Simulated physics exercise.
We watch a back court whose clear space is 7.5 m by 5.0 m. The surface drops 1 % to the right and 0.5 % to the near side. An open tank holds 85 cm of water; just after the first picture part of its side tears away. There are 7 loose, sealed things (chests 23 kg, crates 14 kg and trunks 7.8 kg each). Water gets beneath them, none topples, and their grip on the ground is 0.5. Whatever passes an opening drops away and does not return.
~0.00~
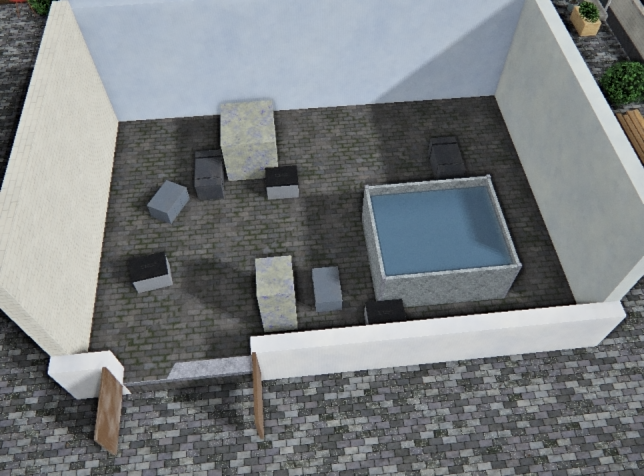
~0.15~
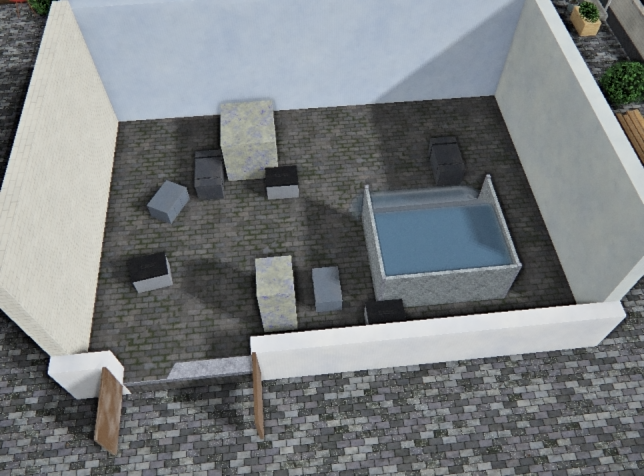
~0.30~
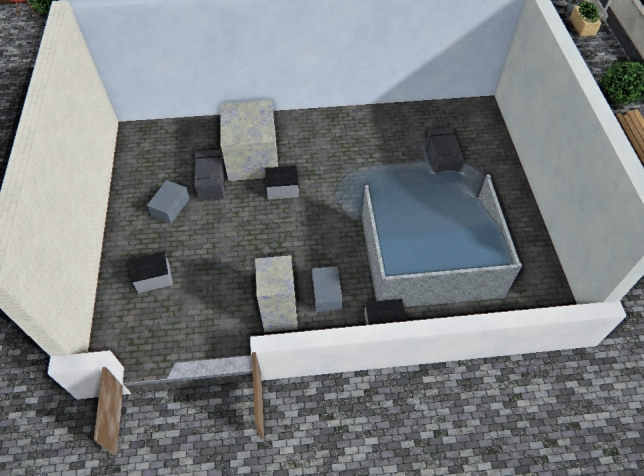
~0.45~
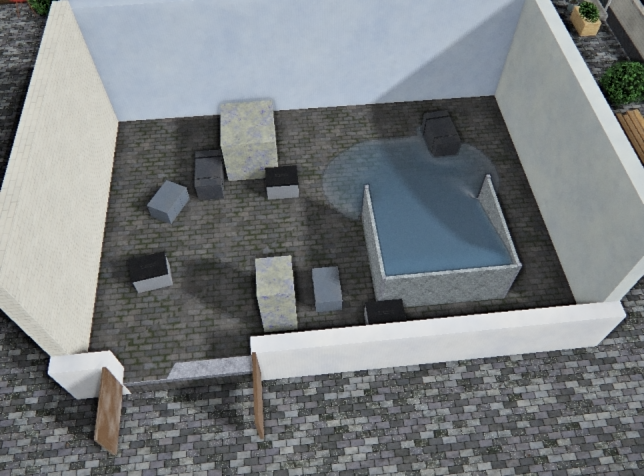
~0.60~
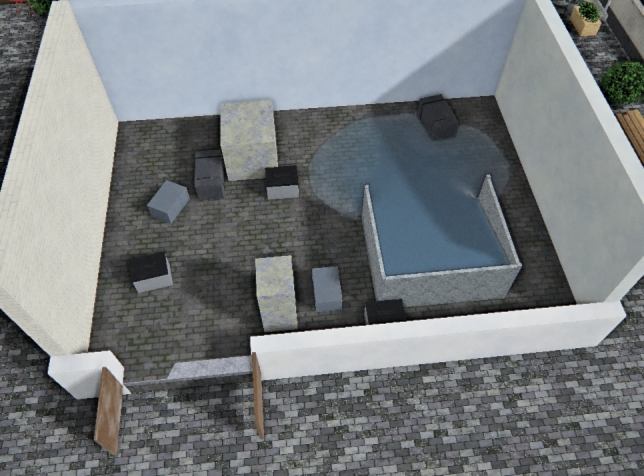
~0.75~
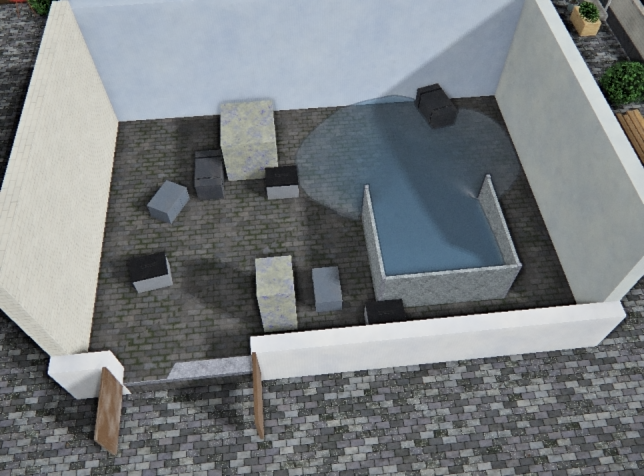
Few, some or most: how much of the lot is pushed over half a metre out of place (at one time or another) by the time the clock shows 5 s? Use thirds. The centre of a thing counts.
Share: Not even a third.
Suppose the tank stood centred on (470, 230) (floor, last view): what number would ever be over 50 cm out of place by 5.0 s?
In that case 2 of them.
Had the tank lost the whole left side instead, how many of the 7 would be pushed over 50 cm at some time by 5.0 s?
Then 5.
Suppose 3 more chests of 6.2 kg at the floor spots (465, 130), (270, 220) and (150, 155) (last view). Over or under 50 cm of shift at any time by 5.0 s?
In that order: More, under, past it.
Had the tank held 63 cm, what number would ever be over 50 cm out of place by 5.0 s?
In that case 1 of them.
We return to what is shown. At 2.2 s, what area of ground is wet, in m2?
About 17 m2.
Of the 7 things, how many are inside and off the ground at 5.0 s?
I count 1.
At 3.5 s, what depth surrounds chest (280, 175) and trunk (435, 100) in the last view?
Roughly 4 and 14 cm.
After 1.1 s 1 of 7 are over 50 cm from their spots; 1 afloat.
After 2.2 s 1 of 7 are over 50 cm from their spots; 1 afloat.
After 3.5 s 1 of 7 are over 50 cm from their spots; 1 afloat.
After 5.0 s 2 of 7 are over 50 cm from their spots, and 2 have been at some point; 1 afloat.
